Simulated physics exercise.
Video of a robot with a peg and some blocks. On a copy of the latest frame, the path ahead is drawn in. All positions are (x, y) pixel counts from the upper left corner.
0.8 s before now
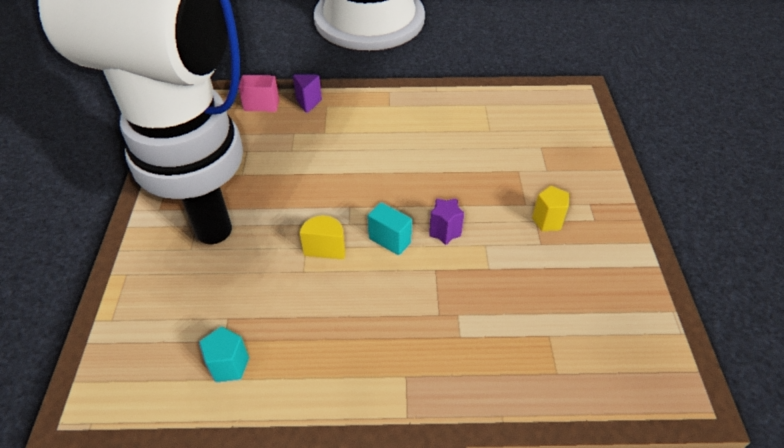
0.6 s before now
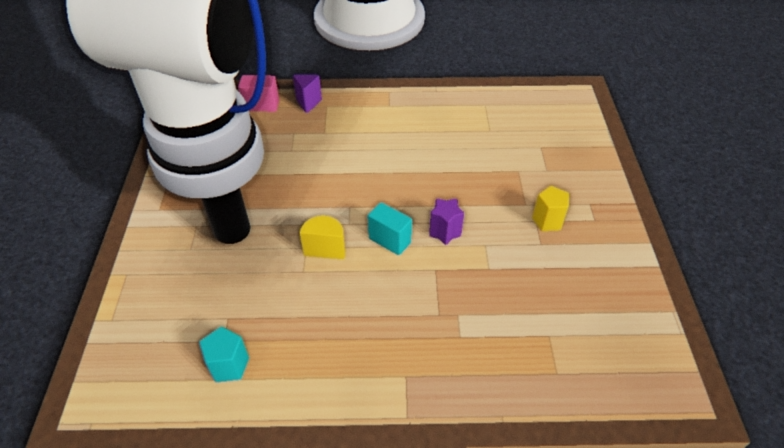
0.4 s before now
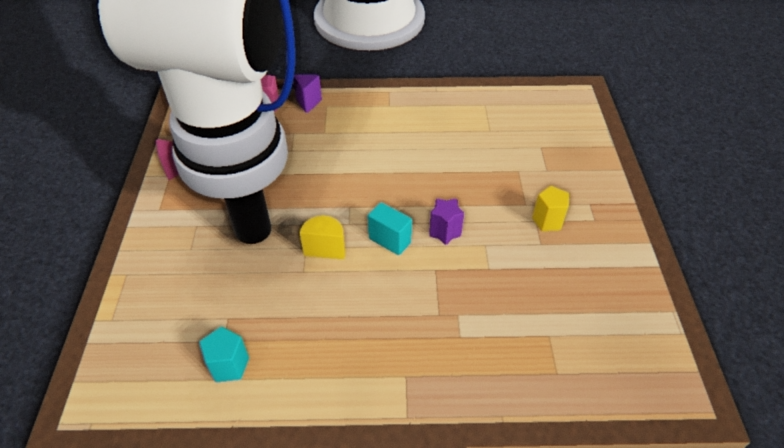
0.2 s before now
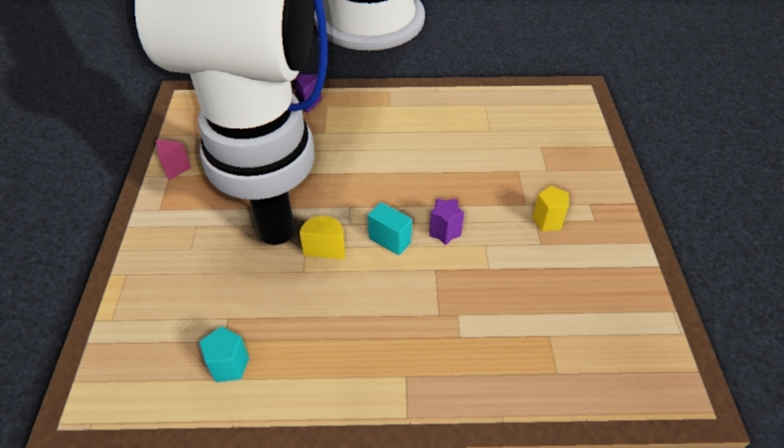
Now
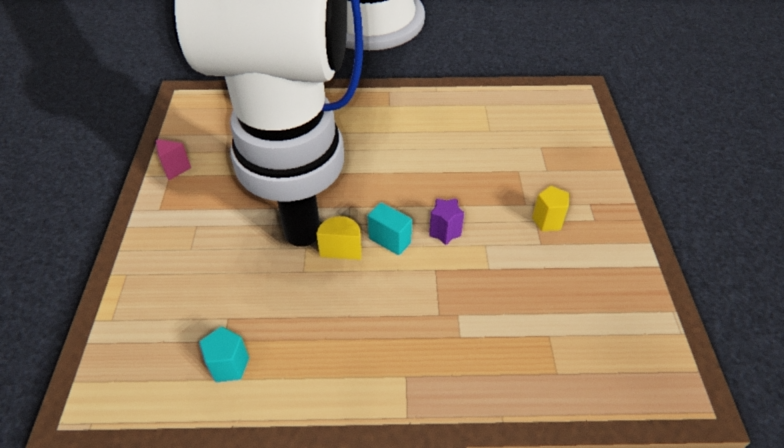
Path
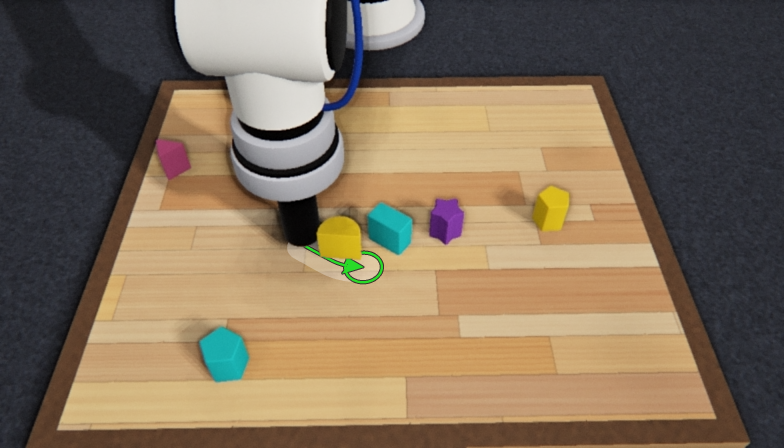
The robot arm slides its black peg right and nudges the yellow block slightly right.
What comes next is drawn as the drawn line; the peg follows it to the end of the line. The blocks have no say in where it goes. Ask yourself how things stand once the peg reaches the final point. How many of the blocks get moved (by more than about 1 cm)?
Two blocks move more than 1 cm.
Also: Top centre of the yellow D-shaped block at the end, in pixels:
It comes to (394, 230).
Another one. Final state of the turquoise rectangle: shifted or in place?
If the peg follows that path, the turquoise rectangle ends up shifted.
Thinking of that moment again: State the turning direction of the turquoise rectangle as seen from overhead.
It twists anticlockwise.
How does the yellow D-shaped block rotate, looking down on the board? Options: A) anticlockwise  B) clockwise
Answer: A.
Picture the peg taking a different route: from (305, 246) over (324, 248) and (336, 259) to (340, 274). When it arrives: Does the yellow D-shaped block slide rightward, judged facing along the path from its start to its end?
No.
Path on the board, from (305, 246) through (332, 261) to (364, 267).
On the path given first. Halfway along, peg at (331, 249); yellow D-shaped block at (366, 231), turned 40° anticlockwise.
At the end, peg at (363, 256); yellow D-shaped block at (394, 230), turned 75° anticlockwise; turquoise rectangle at (404, 207), turned 30° anticlockwise; purple star-shaped block in place.
